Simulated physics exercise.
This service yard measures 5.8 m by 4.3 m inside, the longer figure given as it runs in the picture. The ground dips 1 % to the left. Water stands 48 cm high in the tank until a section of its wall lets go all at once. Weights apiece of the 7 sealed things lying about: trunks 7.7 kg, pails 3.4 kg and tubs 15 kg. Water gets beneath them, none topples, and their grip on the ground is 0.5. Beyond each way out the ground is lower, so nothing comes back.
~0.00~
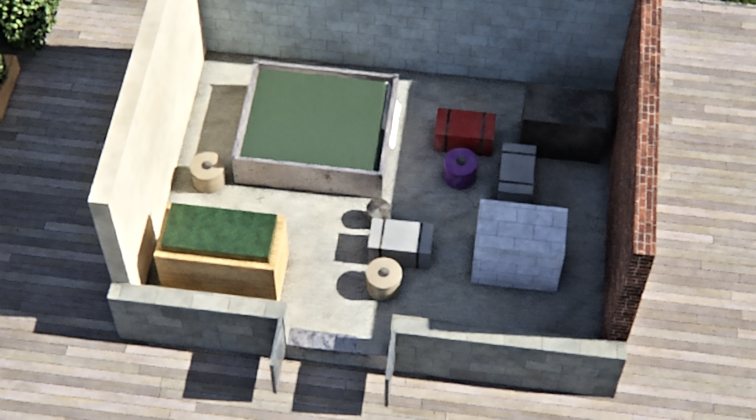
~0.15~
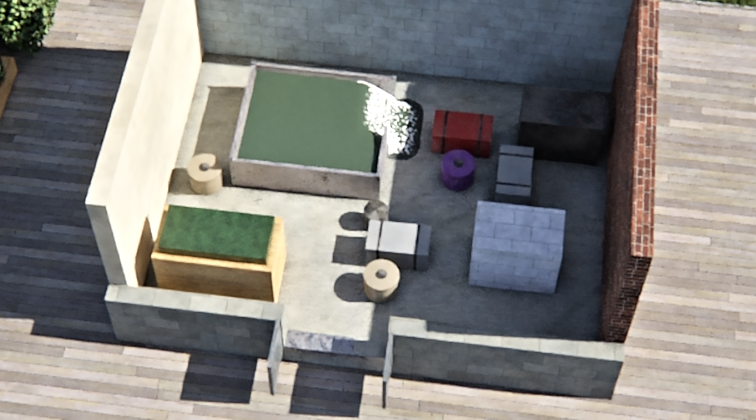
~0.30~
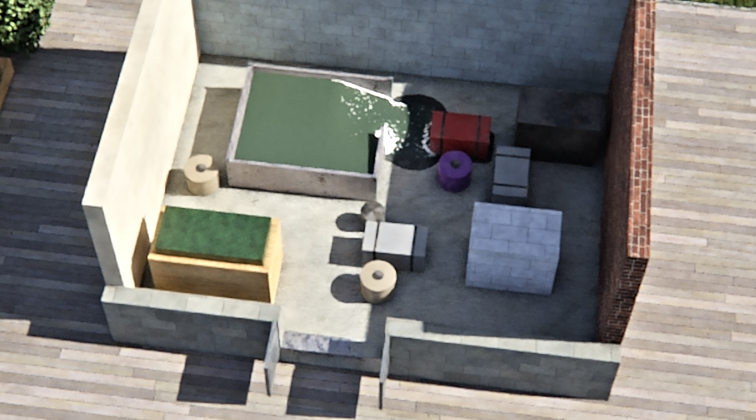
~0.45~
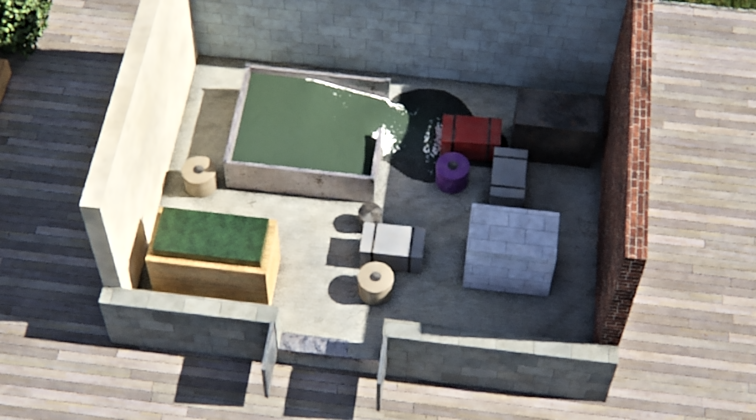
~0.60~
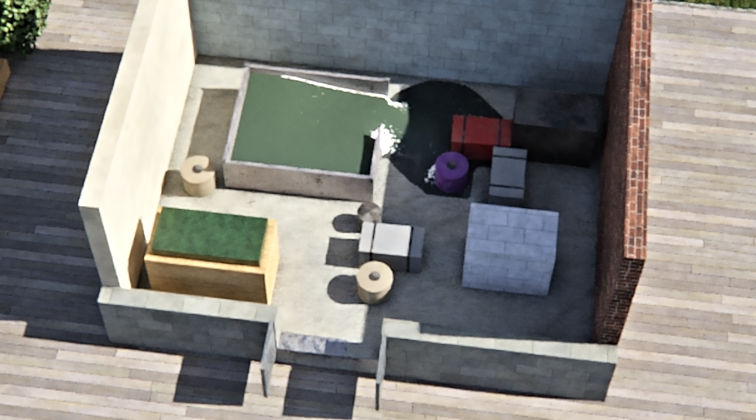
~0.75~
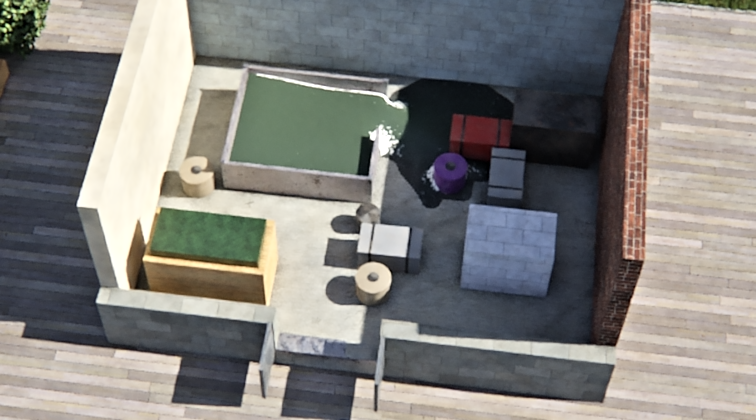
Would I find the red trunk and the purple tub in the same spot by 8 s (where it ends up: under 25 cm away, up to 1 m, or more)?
The red trunk gets carried off; the purple tub slides a little.
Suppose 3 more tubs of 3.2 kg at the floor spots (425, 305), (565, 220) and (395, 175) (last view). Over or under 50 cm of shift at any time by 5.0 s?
In that order: Less, past it, under.
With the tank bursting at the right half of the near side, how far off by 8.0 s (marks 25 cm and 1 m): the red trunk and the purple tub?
In that case the red trunk holds its place, the purple tub barely shifts.
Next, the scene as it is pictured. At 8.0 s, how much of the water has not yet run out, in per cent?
Some 98 per cent remains.
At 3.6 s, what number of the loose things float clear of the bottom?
At that moment 2.
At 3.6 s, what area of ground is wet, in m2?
About 13 m2.
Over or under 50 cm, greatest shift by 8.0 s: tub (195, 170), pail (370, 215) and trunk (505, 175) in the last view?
In that order: Short of it, past it, past it.
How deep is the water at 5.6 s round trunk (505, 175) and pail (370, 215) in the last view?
About 8 and 3 cm.
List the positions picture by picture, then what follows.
In the first frame, the red trunk at (466, 124) rests on the ground; the purple tub at (461, 161) rests on the ground; water covers 2.9 m2; 0 of 7 have shifted.
In the second frame, the red trunk at (463, 125) rests on the ground; the purple tub at (459, 163), on the bottom; 3.3 m2 under water; 0 of 7 have shifted.
In the third frame, the red trunk at (461, 127), on the bottom; the purple tub at (456, 164) rests on the ground; water covers 3.8 m2; 0 of 7 have shifted.
In the fourth frame, the red trunk at (472, 130), on the bottom, 19 cm from its start; the purple tub at (453, 166), on the bottom; 4.4 m2 under water; 1 of 7 have shifted.
In the fifth frame, the red trunk at (482, 130) rests on the ground, 35 cm from its start; the purple tub at (452, 165) rests on the ground; water covers 5.0 m2; 1 of 7 have shifted.
In the sixth frame, the red trunk at (481, 130), on the bottom, 35 cm from its start; the purple tub at (451, 166), on the bottom; 5.8 m2 under water; 1 of 7 have shifted.
After 1.6 s the red trunk is near (482, 127), 0.4 m from its start, afloat; the purple tub is near (452, 169), 0.1 m from its start, aground; 0 of 7 are out; 1 afloat.
After 3.6 s the red trunk is near (480, 152), 0.5 m from its start, afloat; the purple tub is near (457, 182), 0.3 m from its start, aground; 0 of 7 are out; 2 afloat.
After 5.6 s the red trunk is near (498, 208), 1.4 m from its start, afloat; the purple tub is near (456, 185), 0.3 m from its start, aground; 0 of 7 are out; 3 afloat.
After 8.0 s the red trunk is near (492, 211), 1.4 m from its start, afloat; the purple tub is near (445, 197), 0.5 m from its start, aground; 0 of 7 are out; 3 afloat.
